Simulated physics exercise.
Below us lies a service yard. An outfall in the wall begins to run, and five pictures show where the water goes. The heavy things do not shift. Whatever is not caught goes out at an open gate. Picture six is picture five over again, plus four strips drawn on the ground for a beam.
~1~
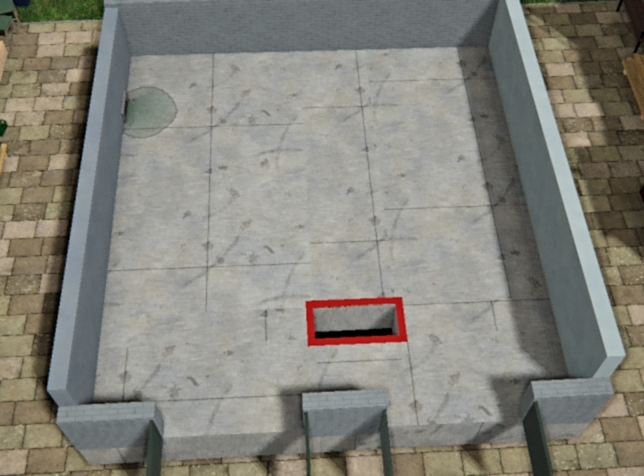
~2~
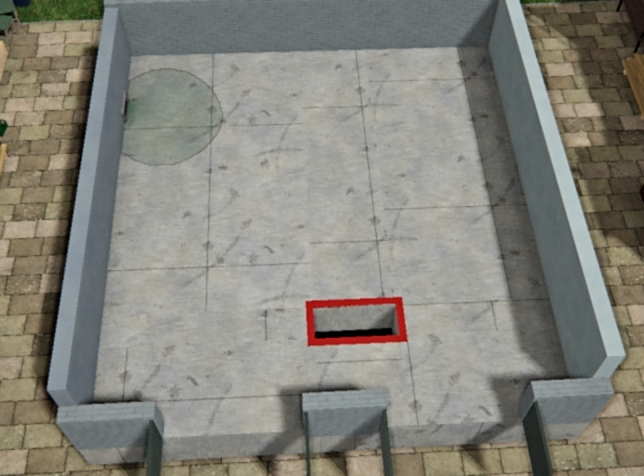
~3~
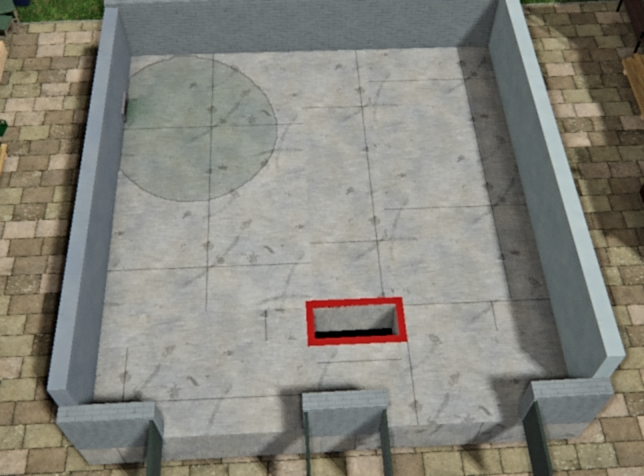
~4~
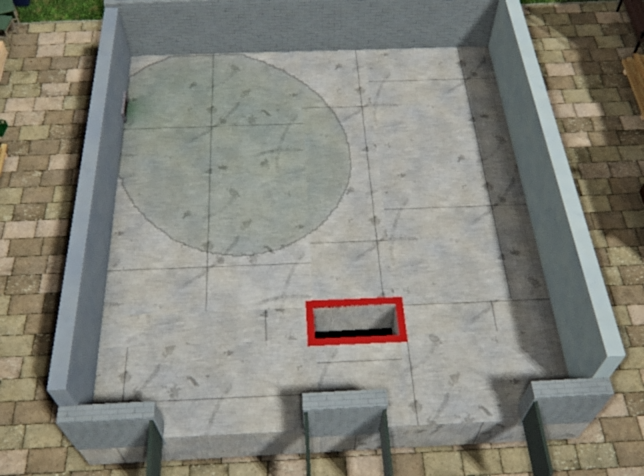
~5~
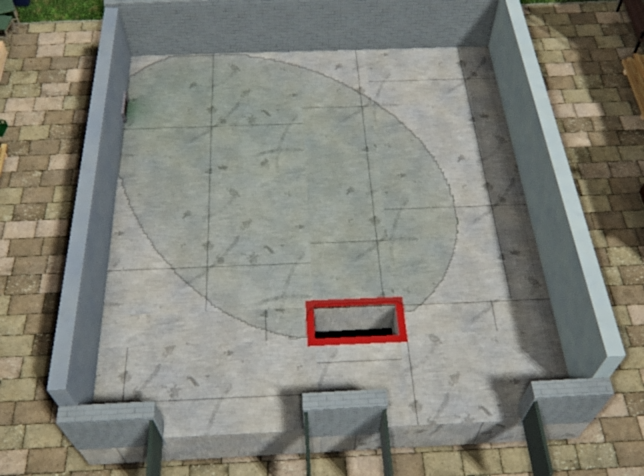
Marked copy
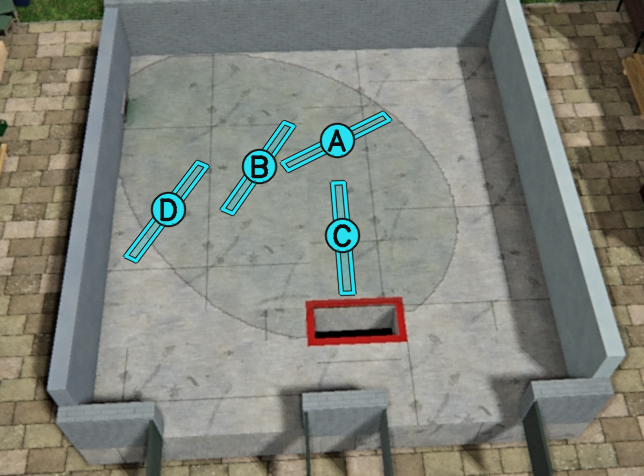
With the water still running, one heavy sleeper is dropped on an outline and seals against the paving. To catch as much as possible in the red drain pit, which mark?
Best: C.
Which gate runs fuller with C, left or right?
The right one.
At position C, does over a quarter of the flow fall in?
Yes.
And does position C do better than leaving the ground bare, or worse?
It is better.
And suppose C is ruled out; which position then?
That is position A.
On the marked copy, A from (285, 166) to (386, 116); B from (227, 211) to (288, 124); C from (347, 293) to (338, 182); D from (130, 258) to (202, 164).
With A, about 32 % of the stream runs into the red drain pit, about 68 % out by the gates.
With B, about 14 % of the stream runs into the red drain pit, about 85 % out by the gates.
With C, about 47 % of the stream runs into the red drain pit, about 52 % out by the gates.
With D, about 18 % of the stream runs into the red drain pit, about 82 % out by the gates.
